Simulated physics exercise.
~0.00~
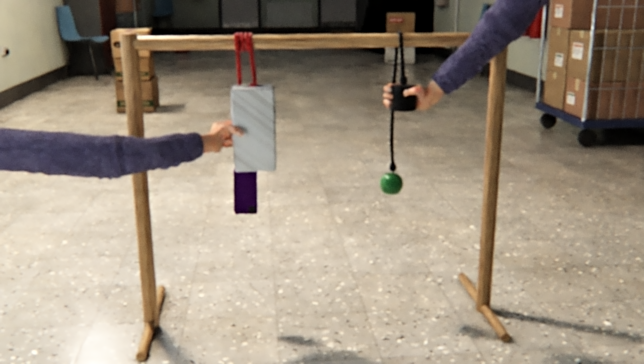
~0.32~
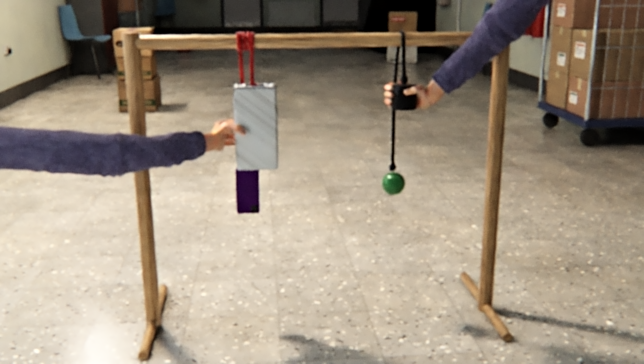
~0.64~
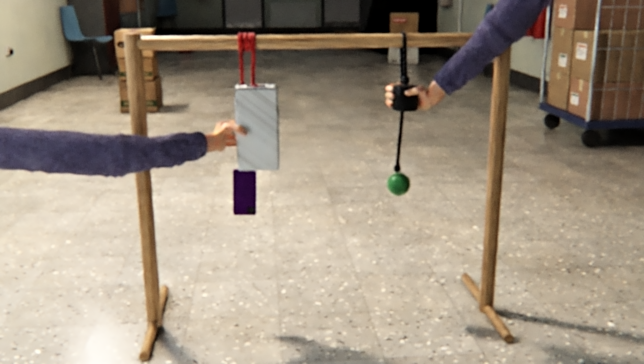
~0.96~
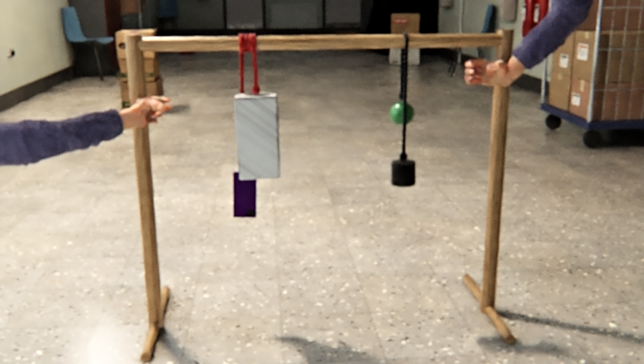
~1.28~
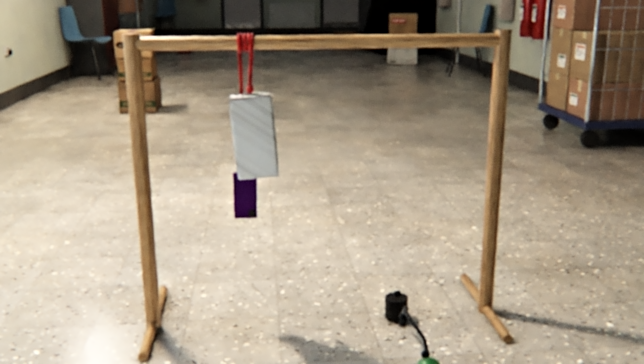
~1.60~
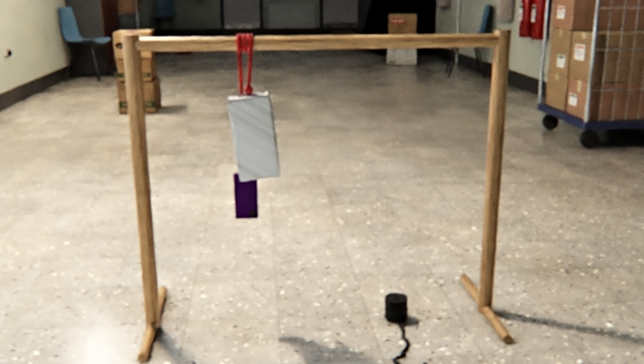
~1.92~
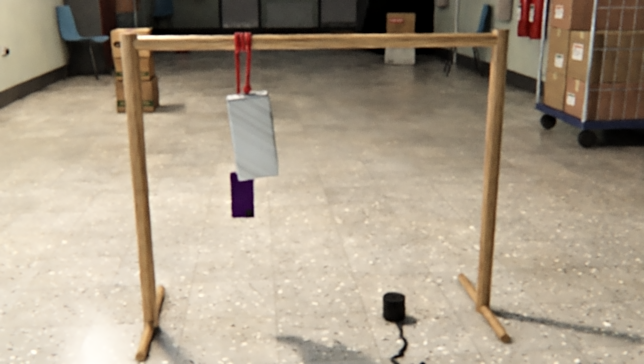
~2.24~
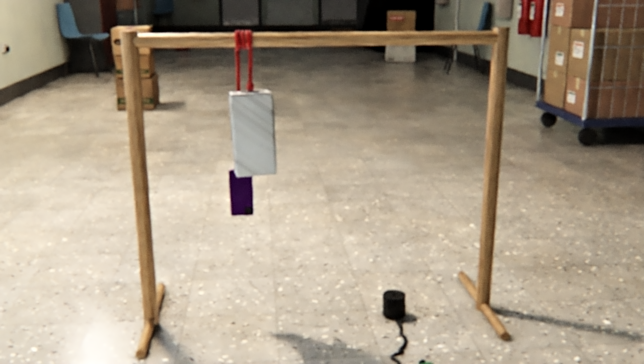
In a storage room, two hands let go at a wooden frame, the white case staying hung, the black cylinder dropping to the floor.
